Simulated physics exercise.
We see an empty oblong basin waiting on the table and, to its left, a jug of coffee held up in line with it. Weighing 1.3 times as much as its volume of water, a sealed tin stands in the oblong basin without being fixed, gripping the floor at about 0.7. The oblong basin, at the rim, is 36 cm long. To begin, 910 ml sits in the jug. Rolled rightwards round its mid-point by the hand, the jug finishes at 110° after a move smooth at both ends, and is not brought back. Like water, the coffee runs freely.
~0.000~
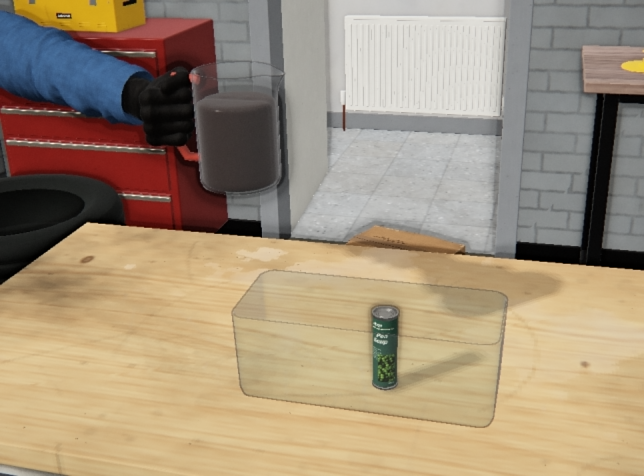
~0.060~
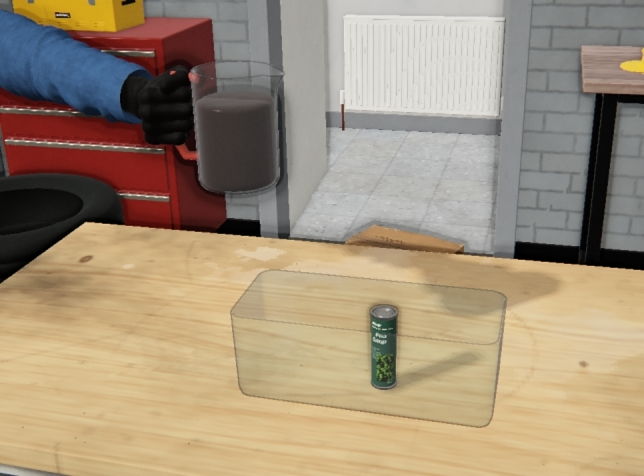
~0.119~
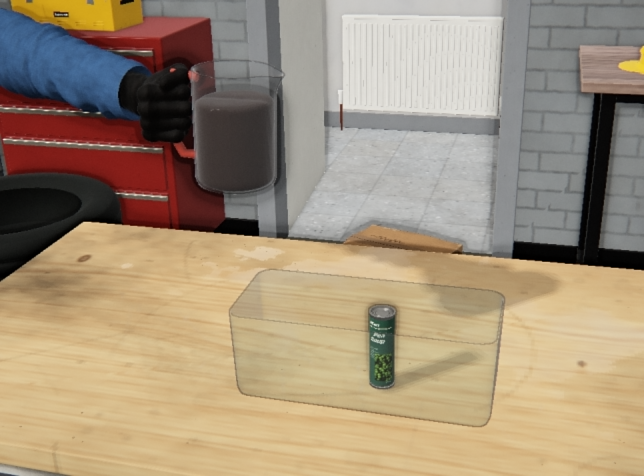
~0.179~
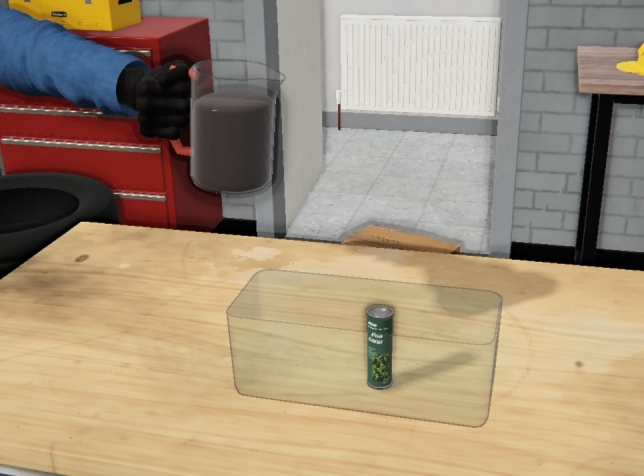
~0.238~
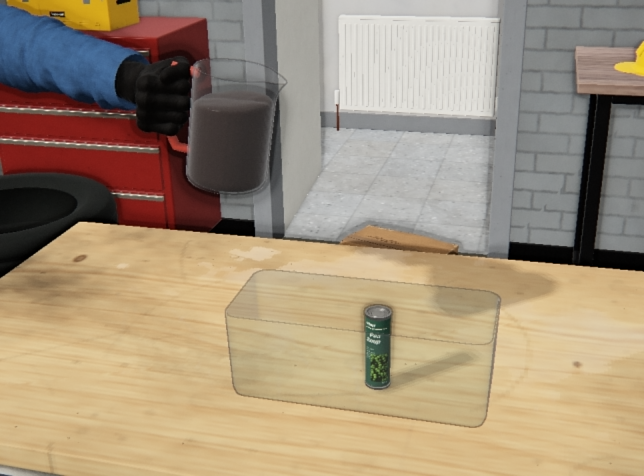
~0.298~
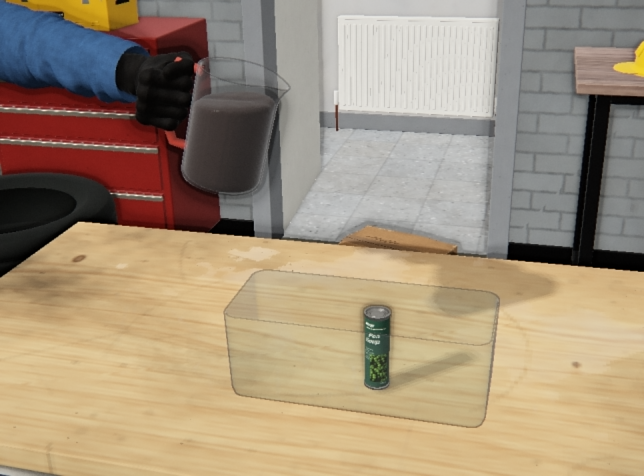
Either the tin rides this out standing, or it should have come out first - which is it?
It should have come out.
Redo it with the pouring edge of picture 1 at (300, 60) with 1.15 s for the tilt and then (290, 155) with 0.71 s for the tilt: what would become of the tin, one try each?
In the first try it remains standing; in the second it remains standing.
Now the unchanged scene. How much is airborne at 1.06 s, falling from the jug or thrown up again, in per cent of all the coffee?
Some 32 % is up in the air.
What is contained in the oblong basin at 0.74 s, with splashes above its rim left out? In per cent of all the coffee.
Near 0 in a hundred.
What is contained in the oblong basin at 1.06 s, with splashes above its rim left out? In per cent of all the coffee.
Some 30 percent of the total.
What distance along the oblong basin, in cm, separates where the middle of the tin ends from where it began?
Roughly 9.5 cm.
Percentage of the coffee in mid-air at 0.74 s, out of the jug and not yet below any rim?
Roughly 10 %.
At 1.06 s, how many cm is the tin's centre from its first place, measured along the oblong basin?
Measured centre to centre, about 0 cm.
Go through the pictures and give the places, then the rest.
It leans 0°; its right rim is at (284, 73); the coffee meets the walls at (201, 99) and (275, 102); the oblong basin's rim runs from (247, 293) to (504, 319); the tin's top is at (385, 316), in the first picture.
It leans 1°; its right rim is at (284, 73); the coffee meets the walls at (201, 98) and (274, 101), in the second picture.
It leans 2°; its right rim is at (284, 74); the coffee meets the walls at (200, 97) and (273, 102), in the third picture.
It leans 5°; its right rim is at (285, 78); the coffee meets the walls at (199, 98) and (272, 101), in the fourth picture.
It leans 9°; its right rim is at (287, 82); the coffee meets the walls at (198, 99) and (273, 103), in the fifth picture.
It leans 14°; its right rim is at (290, 88); the coffee meets the walls at (199, 101) and (274, 103), in the sixth picture.
By 0.74 s the tilt is 69° and 91 per cent is still to pour; the tin stands where it began.
By 1.06 s the tilt is 103° and 37 per cent is still to pour; the tin stands where it began.
By 1.40 s the tilt is 110° and 3 per cent is still to pour; the tin leans 23°.
By 1.77 s the tilt is 110° and 0 per cent is still to pour; the tin lies on its side.
At rest the tin lies on its side.
